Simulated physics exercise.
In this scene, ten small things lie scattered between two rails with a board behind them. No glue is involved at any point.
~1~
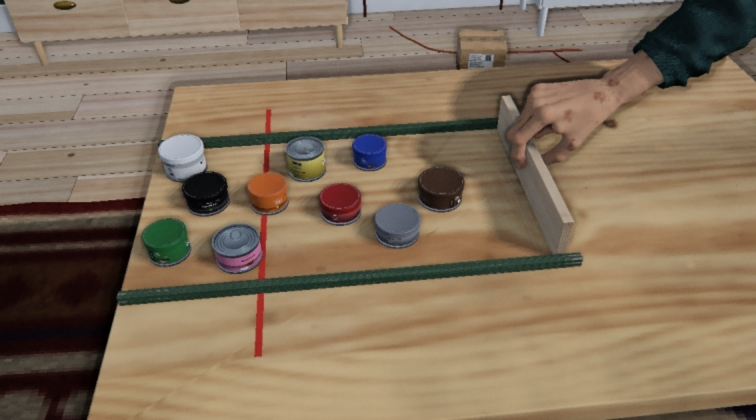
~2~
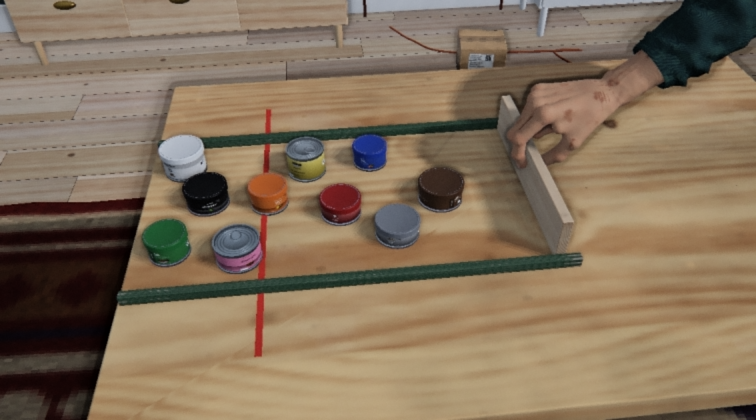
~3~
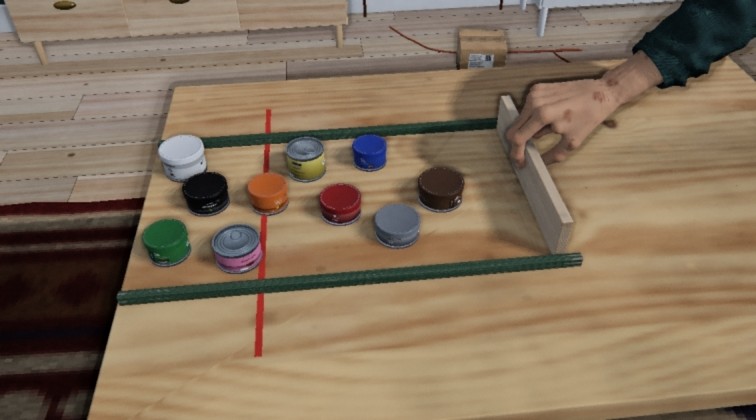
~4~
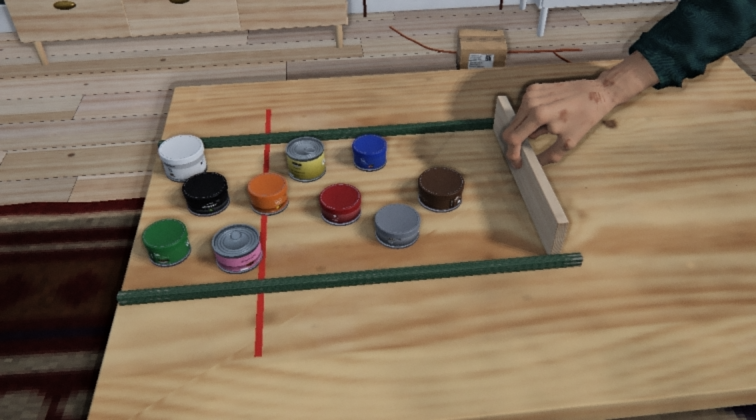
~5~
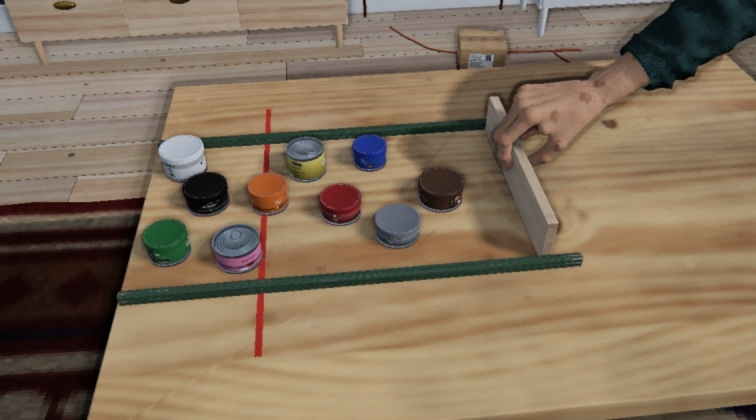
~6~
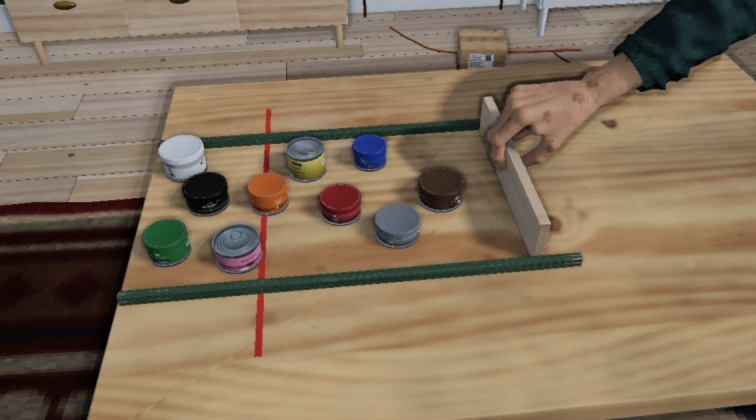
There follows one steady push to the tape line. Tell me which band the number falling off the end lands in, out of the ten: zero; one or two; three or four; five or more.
After the sweep, the pieces gone from the top come to zero, as it turns out.
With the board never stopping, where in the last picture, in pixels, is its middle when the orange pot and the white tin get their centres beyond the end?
First near (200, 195), second near (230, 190).
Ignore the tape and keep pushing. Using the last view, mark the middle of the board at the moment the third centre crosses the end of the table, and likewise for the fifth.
Its centre point is roughly (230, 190) and later (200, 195).
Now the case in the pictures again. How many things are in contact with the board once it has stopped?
The count in contact is 3.
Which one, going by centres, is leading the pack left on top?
It's the black pot that is foremost.
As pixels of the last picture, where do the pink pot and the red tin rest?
The pink pot stops around (200, 262); the red tin around (201, 227).
A little later, none off yet; green pot at rest near (167, 243); white tin at rest near (184, 159); black pot at rest near (207, 194).
When it is over, the number that fall off is zero.
